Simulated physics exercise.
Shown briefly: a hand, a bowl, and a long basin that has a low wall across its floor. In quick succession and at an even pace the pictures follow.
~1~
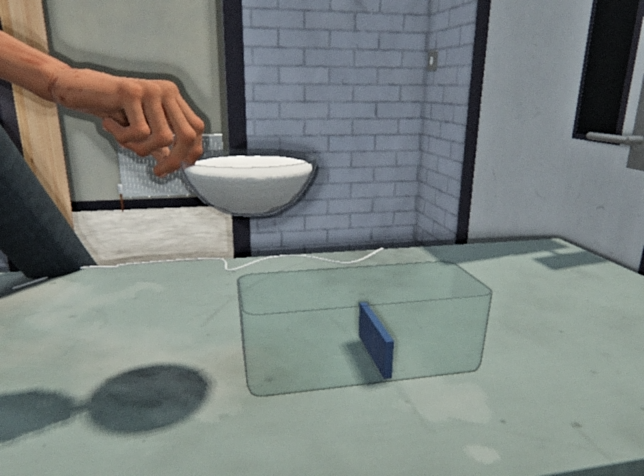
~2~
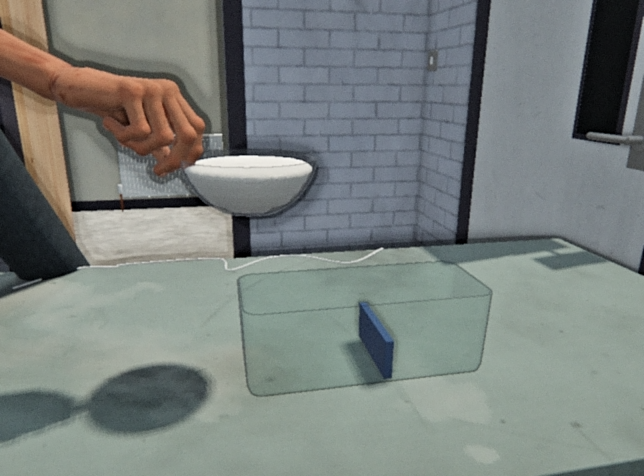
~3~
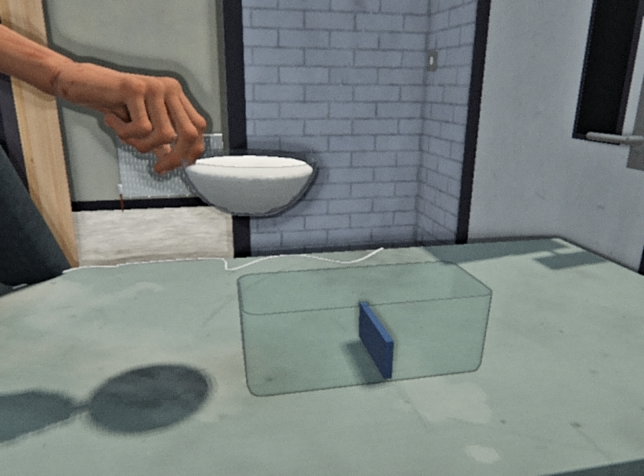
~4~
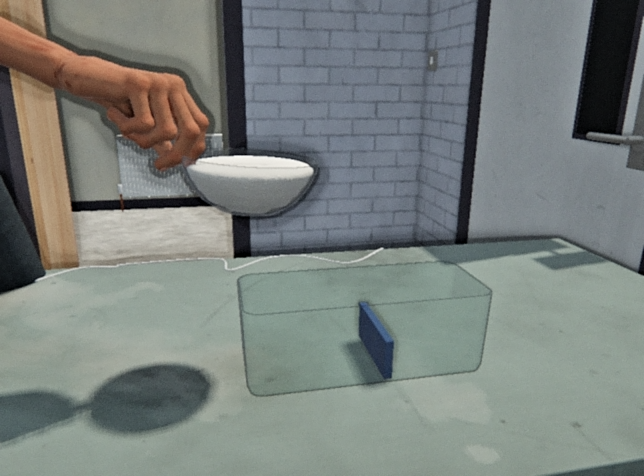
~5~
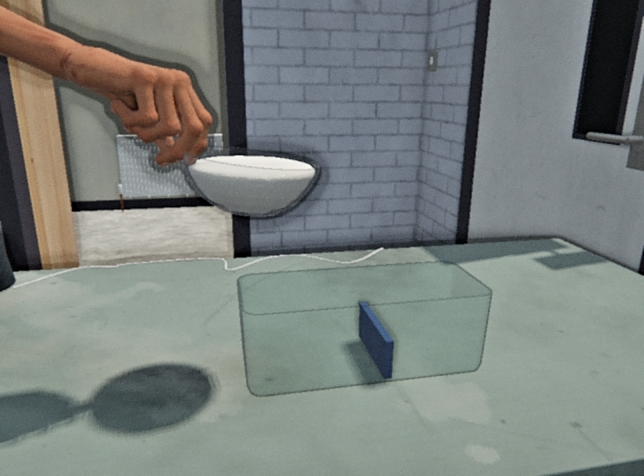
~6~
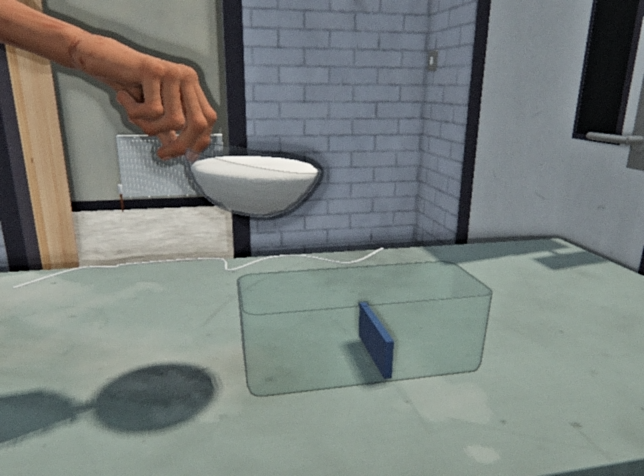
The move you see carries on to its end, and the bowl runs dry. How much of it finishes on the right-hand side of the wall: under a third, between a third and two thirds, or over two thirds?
Stays short of a third.
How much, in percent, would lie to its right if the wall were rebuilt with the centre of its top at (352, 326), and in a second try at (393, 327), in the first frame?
That'd be about 65 percent for the first and about 5 percent for the other.
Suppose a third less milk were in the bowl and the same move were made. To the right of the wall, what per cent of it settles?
Roughly 0 %.
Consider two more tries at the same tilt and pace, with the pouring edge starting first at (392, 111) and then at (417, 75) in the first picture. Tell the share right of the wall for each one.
It would come to near 95 per cent, and then near 70 per cent.
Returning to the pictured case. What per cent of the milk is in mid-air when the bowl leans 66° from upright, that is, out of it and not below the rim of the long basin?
Something like 40 per cent of it.
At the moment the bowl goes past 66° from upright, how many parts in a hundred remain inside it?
About 30 % remains.
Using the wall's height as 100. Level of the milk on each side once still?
About 40 on the left and about 10 on the right.
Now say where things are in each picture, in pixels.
The first picture shows tilt 0°; pouring edge (315, 158); surface from (183, 167) to (311, 163); the long basin's rim runs from (240, 295) to (472, 277); the wall's top is at (375, 322).
The second picture shows tilt 0°; pouring edge (316, 158); surface from (184, 166) to (311, 164).
The third picture shows tilt 2°; pouring edge (316, 160); surface from (185, 166) to (311, 165).
The fourth picture shows tilt 4°; pouring edge (317, 162); surface from (186, 164) to (312, 166).
The fifth picture shows tilt 7°; pouring edge (318, 166); surface from (187, 164) to (313, 166).
The sixth picture shows tilt 11°; pouring edge (318, 171); surface from (190, 165) to (316, 167).
A moment on, the tilt is 66° and 28 per cent is still to pour, 25 is left of the wall and 9 right of it.
Next, the tilt is 102° and 0 per cent is still to pour, 80 is left of the wall and 17 right of it.
Then the tilt is 110° and 0 per cent is still to pour, 81 is left of the wall and 18 right of it.
Later the tilt is 110° and 0 per cent is still to pour, 81 is left of the wall and 18 right of it.
In the end 81 per cent lies left of the wall, 18 right of it and 1 outside.
